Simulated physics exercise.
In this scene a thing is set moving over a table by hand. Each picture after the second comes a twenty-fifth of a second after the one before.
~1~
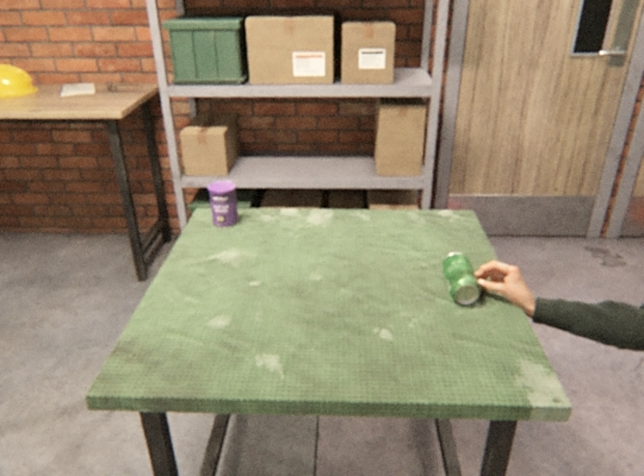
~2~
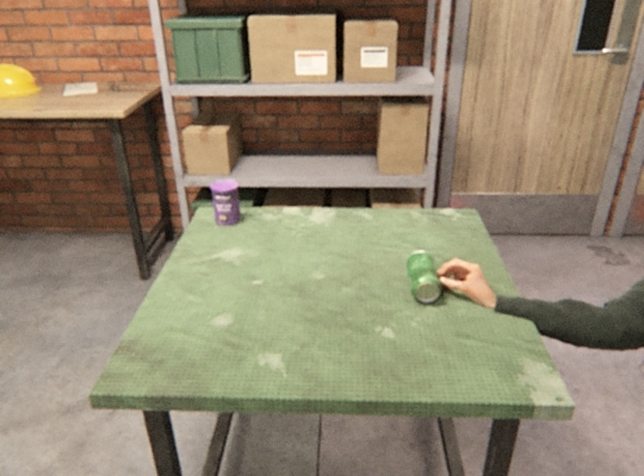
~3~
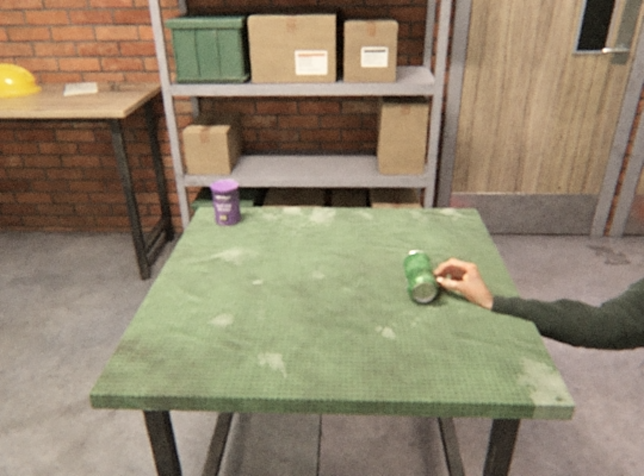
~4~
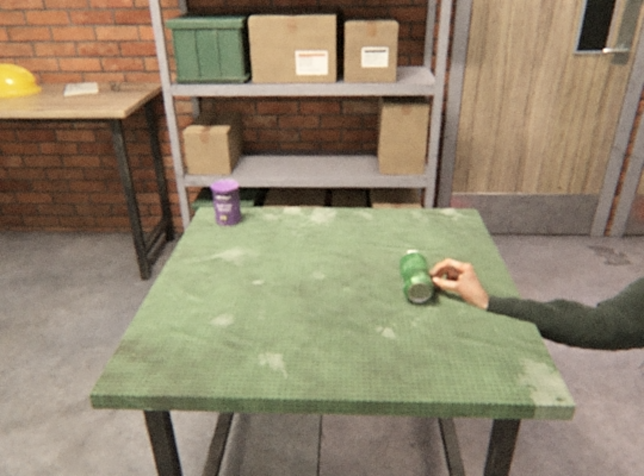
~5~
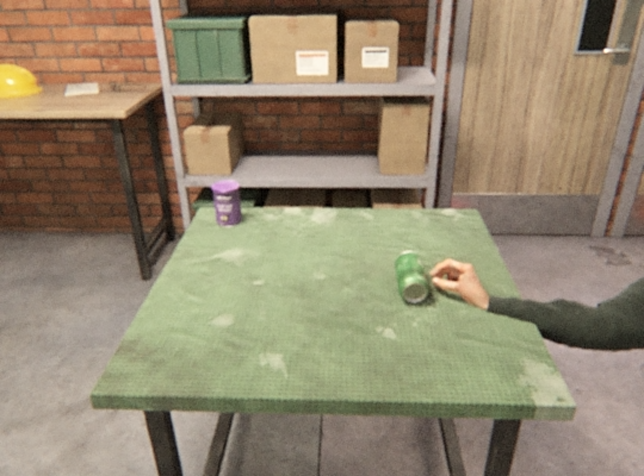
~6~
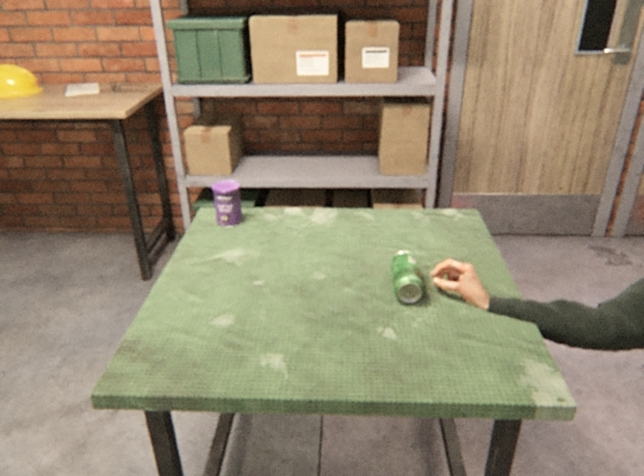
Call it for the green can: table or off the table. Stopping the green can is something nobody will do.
Table.
Then, 0.30 s after the last picture, green can rolled about its own width near (375, 276).
Then, 0.60 s after the last picture, green can rolled well along near (352, 276).
At rest, moved from the start, green can. Seen from the same camera at the end, green can near (332, 276).
